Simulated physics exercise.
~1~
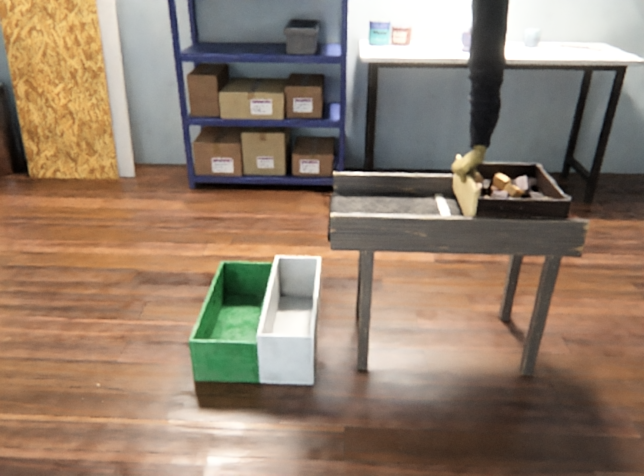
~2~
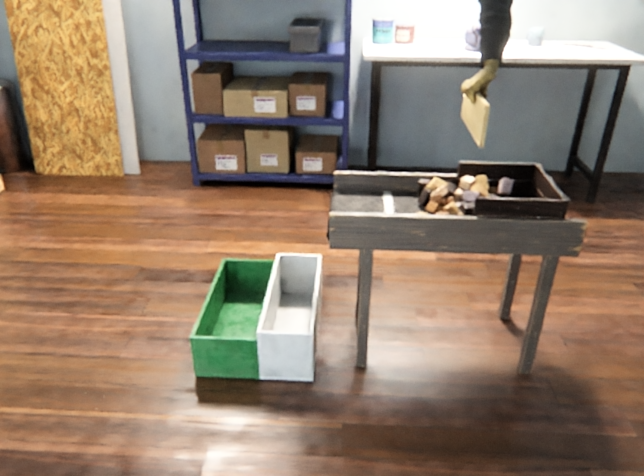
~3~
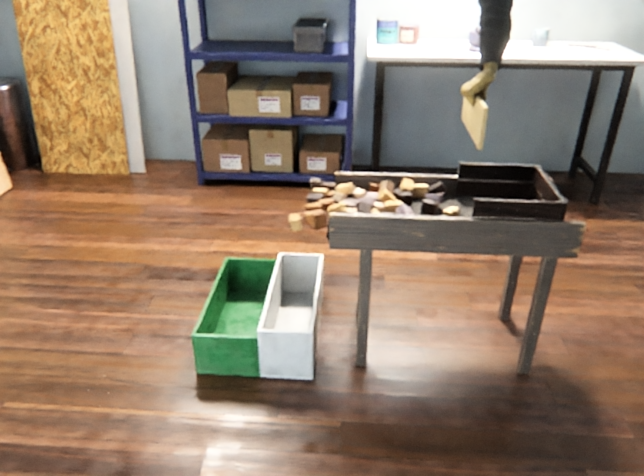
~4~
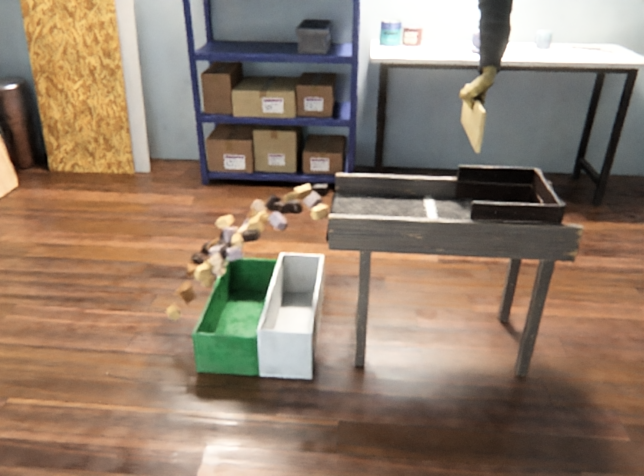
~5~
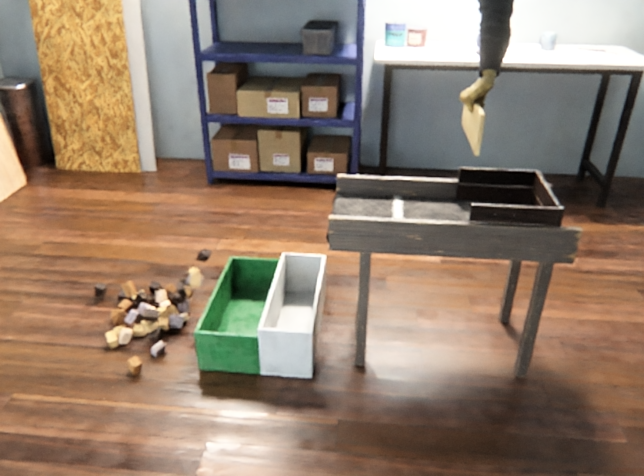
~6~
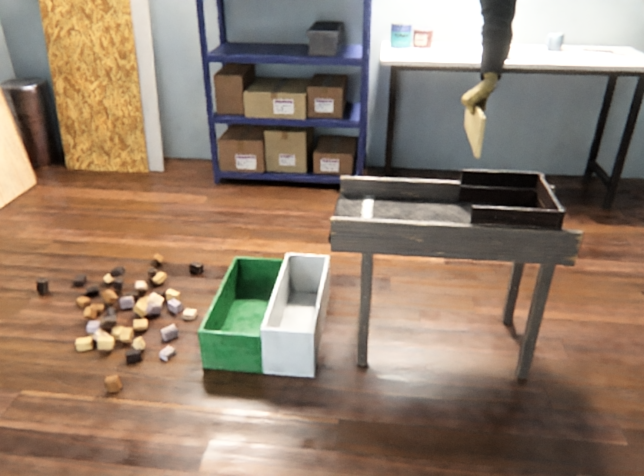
We see a gloved hand lift the gate of a dark wooden pen, and a heap of small wooden blocks rides left along the belt, flies off its end over the white tote and green box, and scatters across the floor beyond them, leaving both containers empty.
